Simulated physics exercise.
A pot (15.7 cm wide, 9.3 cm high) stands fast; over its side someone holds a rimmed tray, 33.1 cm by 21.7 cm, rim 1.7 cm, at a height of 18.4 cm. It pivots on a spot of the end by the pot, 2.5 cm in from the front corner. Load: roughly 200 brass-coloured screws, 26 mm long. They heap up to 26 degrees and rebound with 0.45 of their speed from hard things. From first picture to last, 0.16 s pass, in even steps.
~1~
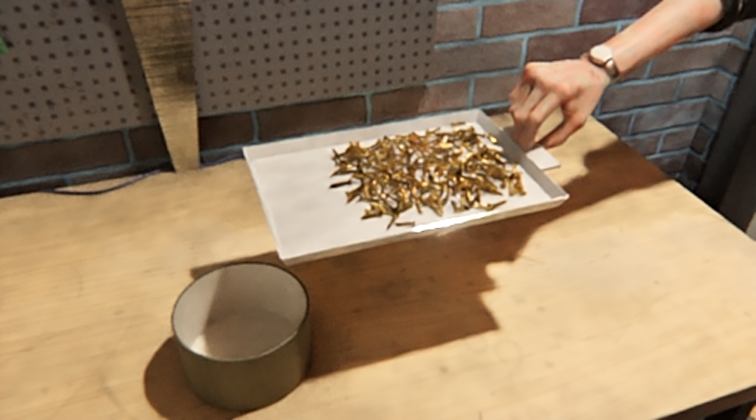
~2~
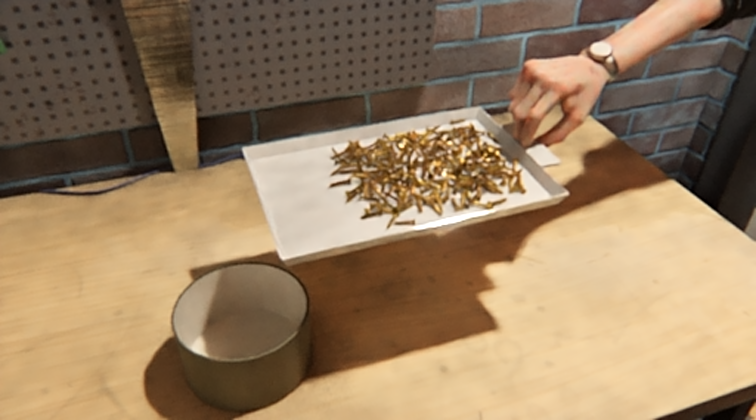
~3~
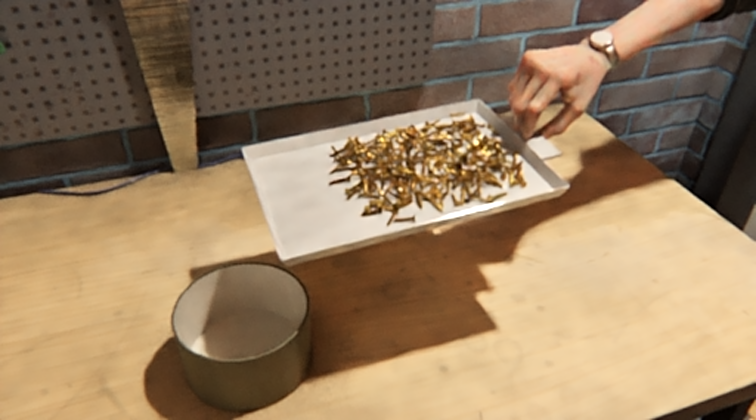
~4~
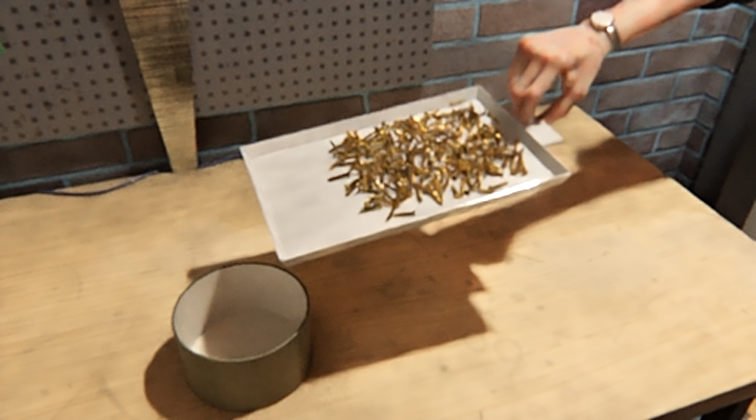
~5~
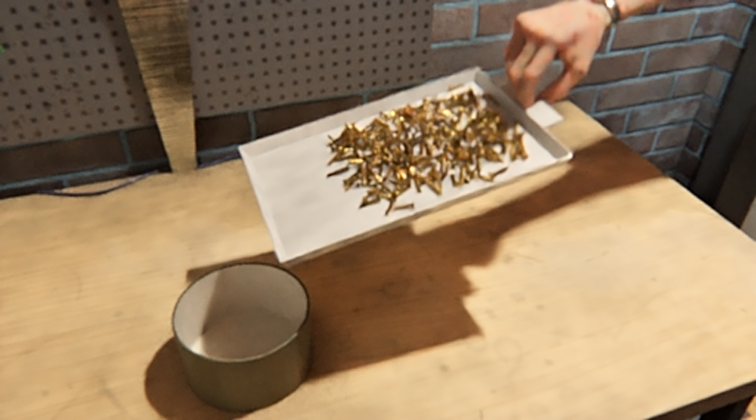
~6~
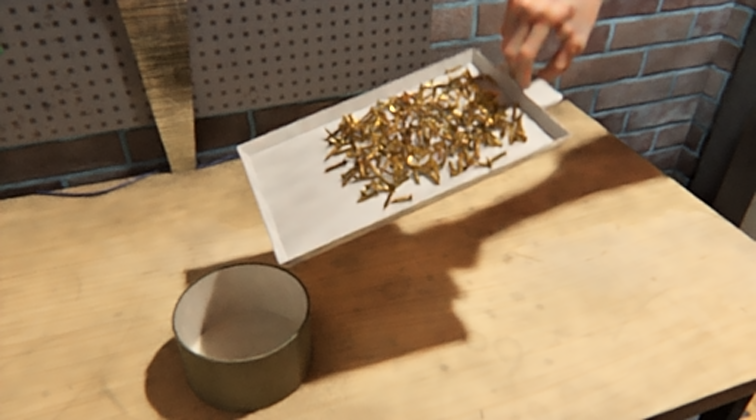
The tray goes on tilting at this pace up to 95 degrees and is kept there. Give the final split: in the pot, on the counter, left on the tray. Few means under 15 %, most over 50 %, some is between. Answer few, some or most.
In the pot: Most; on the counter: Some; left on the tray: Few.
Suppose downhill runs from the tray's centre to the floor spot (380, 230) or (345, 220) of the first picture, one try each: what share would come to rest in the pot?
About 5 and 30 per cent.
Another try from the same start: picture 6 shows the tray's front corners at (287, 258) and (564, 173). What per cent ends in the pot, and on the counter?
Pot 10, counter 90.
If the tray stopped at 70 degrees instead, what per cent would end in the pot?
In that case some 60 per cent.
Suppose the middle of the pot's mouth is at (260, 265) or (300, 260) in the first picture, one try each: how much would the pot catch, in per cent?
About 15 and 0 per cent.
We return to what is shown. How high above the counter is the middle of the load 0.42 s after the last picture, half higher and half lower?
Roughly 20 cm.
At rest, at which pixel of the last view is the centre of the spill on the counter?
At about (123, 343).
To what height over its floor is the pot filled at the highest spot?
Some 3.0 cm.
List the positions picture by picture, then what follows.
Tray tilt 0 degrees, front corners at (287, 253) and (560, 194); middle of the pieces at (426, 165); pot at (241, 307), in the first picture.
Tray tilt 1 degrees, front corners at (287, 253) and (560, 191); middle of the pieces at (425, 163), in the second picture.
Tray tilt 3 degrees, front corners at (286, 253) and (561, 184); middle of the pieces at (425, 158), in the third picture.
Tray tilt 6 degrees, front corners at (286, 254) and (562, 171), lowest corner left front; middle of the pieces at (425, 150), in the fourth picture.
Tray tilt 10 degrees, front corners at (285, 255) and (563, 153), lowest corner left front; middle of the pieces at (423, 139), in the fifth picture.
Tray tilt 15 degrees, front corners at (284, 256) and (562, 133), lowest corner left front; middle of the pieces at (420, 127); pot at (242, 308), in the sixth picture.
Then, 0.25 s after the last picture, tilt 56 degrees; the tray holds 100 %, the pot 0 %.
Then, 0.42 s after the last picture, tilt 83 degrees; the tray holds 75 %, the pot 0 %.
Then, 0.70 s after the last picture, tilt 95 degrees; the tray holds 0 %, the pot 60 %.
In the end, pot 60 %, counter 40 %, tray 0 %.
